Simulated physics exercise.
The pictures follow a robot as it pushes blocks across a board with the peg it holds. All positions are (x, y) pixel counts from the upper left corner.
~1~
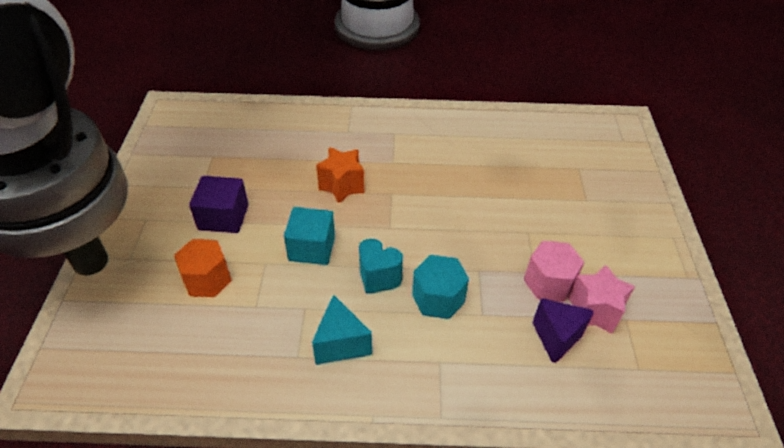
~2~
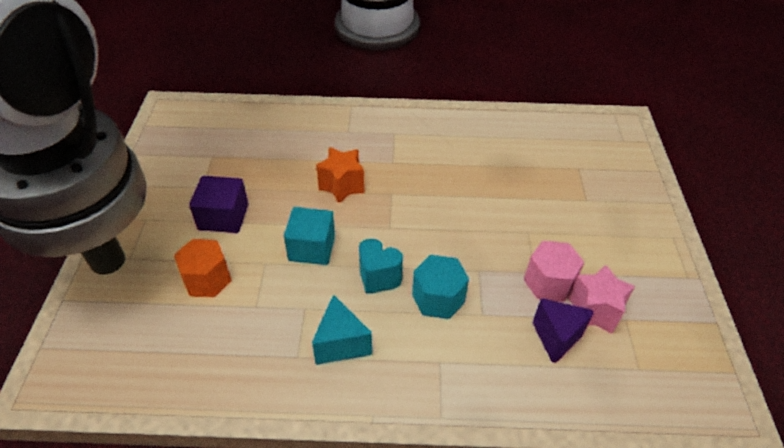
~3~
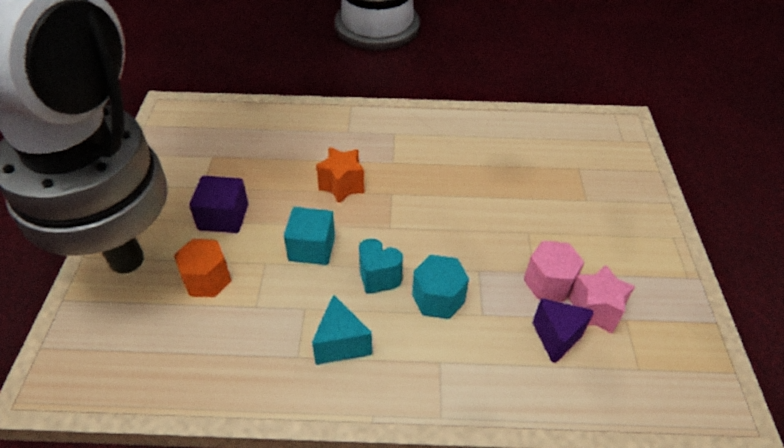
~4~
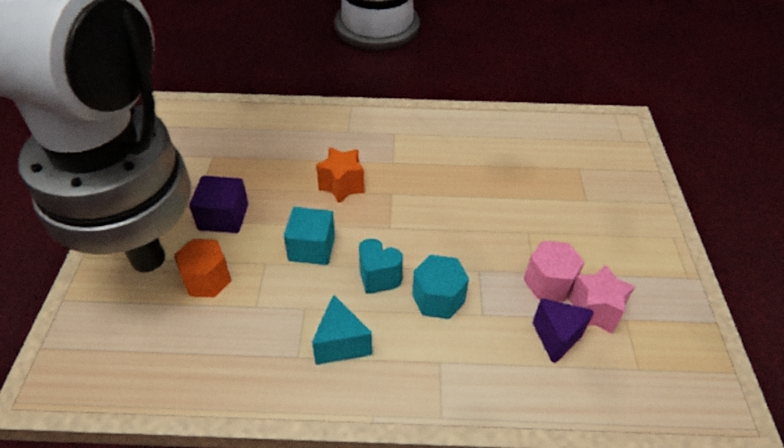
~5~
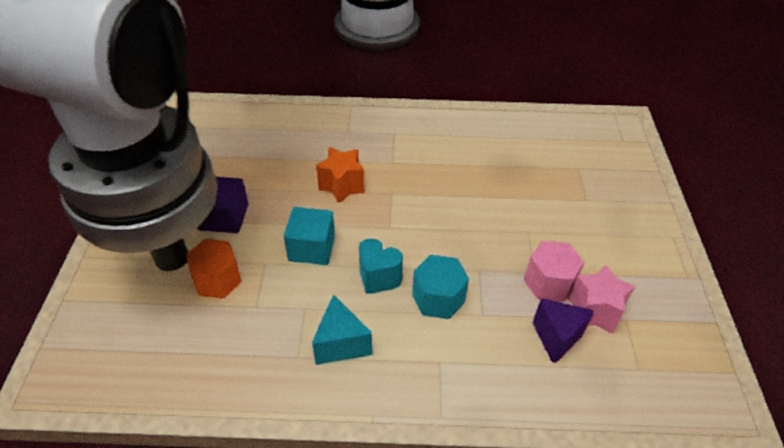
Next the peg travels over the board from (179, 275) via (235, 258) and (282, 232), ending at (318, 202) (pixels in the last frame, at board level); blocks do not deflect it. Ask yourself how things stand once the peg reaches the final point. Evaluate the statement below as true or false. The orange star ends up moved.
False - the claim does not hold.
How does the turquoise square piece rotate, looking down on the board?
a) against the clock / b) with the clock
My pick is b.
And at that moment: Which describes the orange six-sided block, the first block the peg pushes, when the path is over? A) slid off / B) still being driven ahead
Letter A.
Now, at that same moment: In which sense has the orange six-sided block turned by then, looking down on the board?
Bird's-eye view: Clockwise.
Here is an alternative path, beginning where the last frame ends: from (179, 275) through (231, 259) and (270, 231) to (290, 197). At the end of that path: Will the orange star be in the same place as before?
Answer: Yes.
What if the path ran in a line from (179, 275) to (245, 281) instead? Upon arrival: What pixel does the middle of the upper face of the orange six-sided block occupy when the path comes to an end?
I predict (278, 265).
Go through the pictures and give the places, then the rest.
In the first frame, peg's lower end at (92, 264); orange six-sided block at (199, 256); turquoise square piece at (309, 223); orange star at (341, 161).
In the second frame, peg at (109, 263); blocks still.
In the third frame, peg at (128, 262); blocks still.
In the fourth frame, peg at (149, 261); blocks still.
In the fifth frame, peg at (173, 260); orange six-sided block at (210, 256); turquoise square piece at (309, 223); orange star at (341, 161).
What follows on the original path. One third of the way, peg at (230, 242); orange six-sided block at (251, 256), turned 65° clockwise.
Two thirds of the way, peg at (280, 216); orange six-sided block at (255, 255), turned 80° clockwise.
At the end, peg at (317, 186); orange six-sided block at (255, 255), turned 80° clockwise; turquoise square piece at (315, 221), turned 25° clockwise; orange star still.
